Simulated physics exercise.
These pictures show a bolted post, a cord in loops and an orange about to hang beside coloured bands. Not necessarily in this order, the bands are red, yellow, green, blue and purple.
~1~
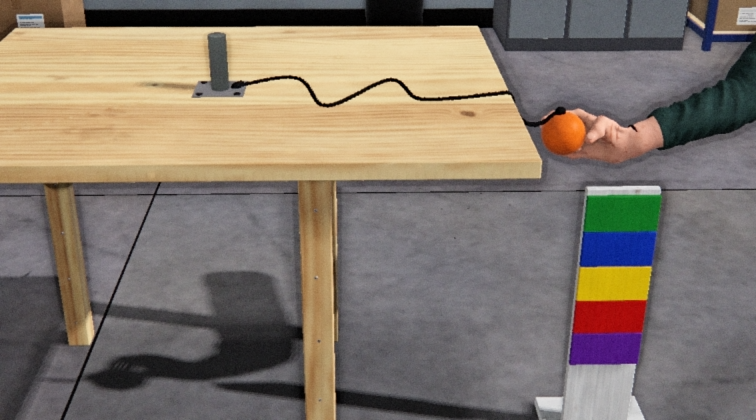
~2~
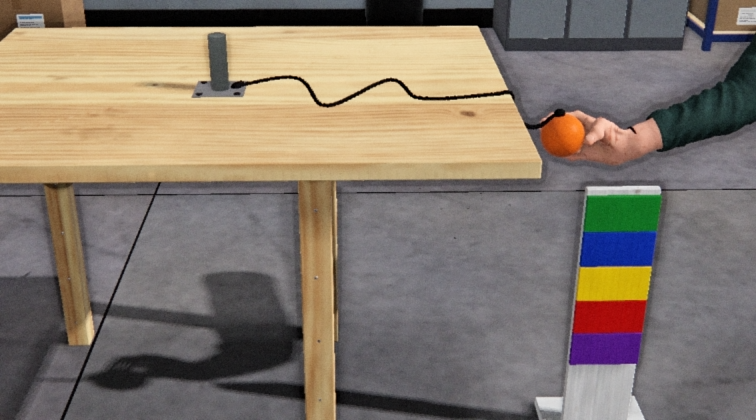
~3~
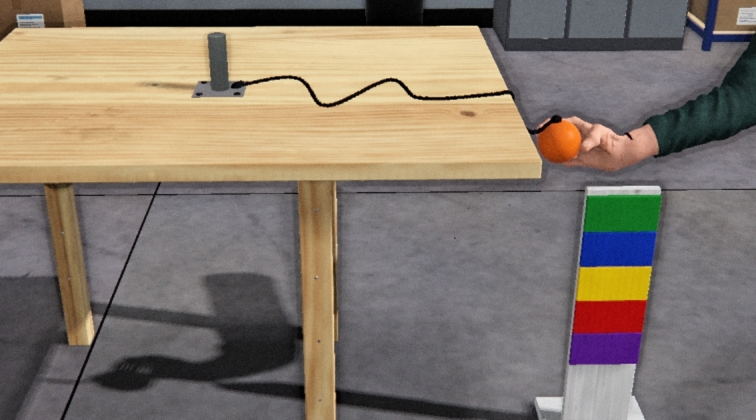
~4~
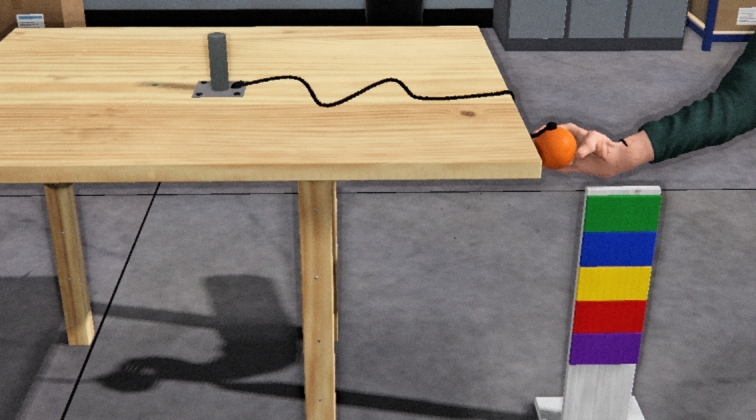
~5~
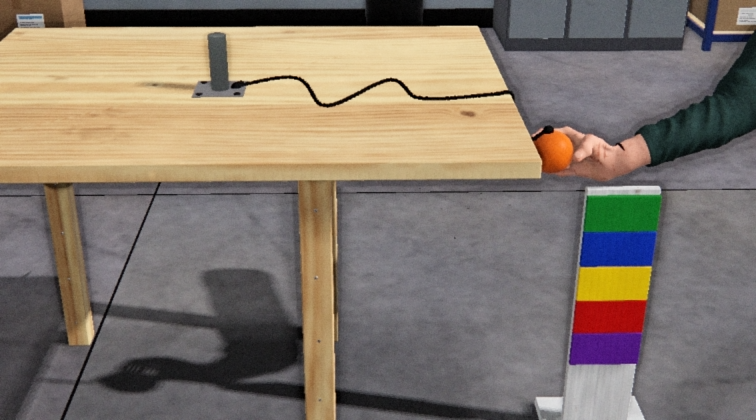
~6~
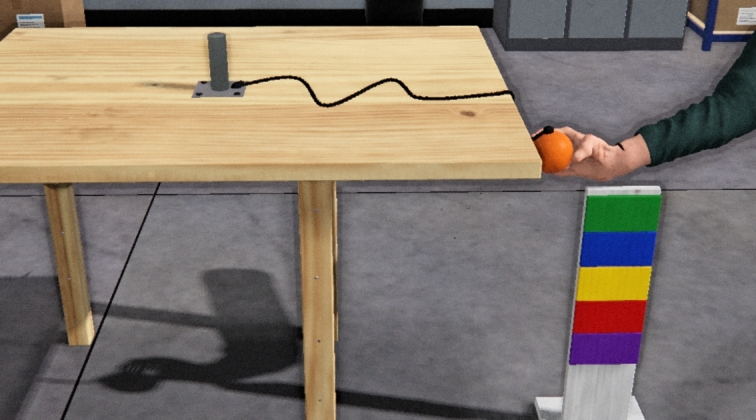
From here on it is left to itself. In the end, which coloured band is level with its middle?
The red band.
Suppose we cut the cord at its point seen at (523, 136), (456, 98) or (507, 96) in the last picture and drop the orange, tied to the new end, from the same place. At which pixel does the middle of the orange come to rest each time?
First (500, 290), then (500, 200), then (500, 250).
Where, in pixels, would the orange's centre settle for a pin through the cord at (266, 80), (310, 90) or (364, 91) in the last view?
(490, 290); (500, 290); (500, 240).
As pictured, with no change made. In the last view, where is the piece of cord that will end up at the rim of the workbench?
It sits at about (398, 82).
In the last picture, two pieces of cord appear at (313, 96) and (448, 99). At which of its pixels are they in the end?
In that view they sit near (365, 90) and near (504, 176).
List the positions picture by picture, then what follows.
In the first picture, orange (564, 133); green (623, 215); blue (618, 250); yellow (614, 285); red (610, 318); purple (606, 350).
In the second picture, orange (562, 136); cord through (273, 79) (315, 98) (366, 89) (411, 95) (495, 94).
In the third picture, orange (559, 142).
In the fourth picture, orange (555, 148); cord through (273, 79) (315, 98) (366, 89) (411, 95) (495, 94).
In the fifth picture, orange (552, 152).
In the sixth picture, orange (551, 152); cord through (273, 79) (315, 98) (366, 89) (411, 95) (495, 94).
A little later, orange near (507, 282); level with yellow.
Next, orange near (485, 319); level with red.
When it is over, orange near (495, 318); level with red. At red.
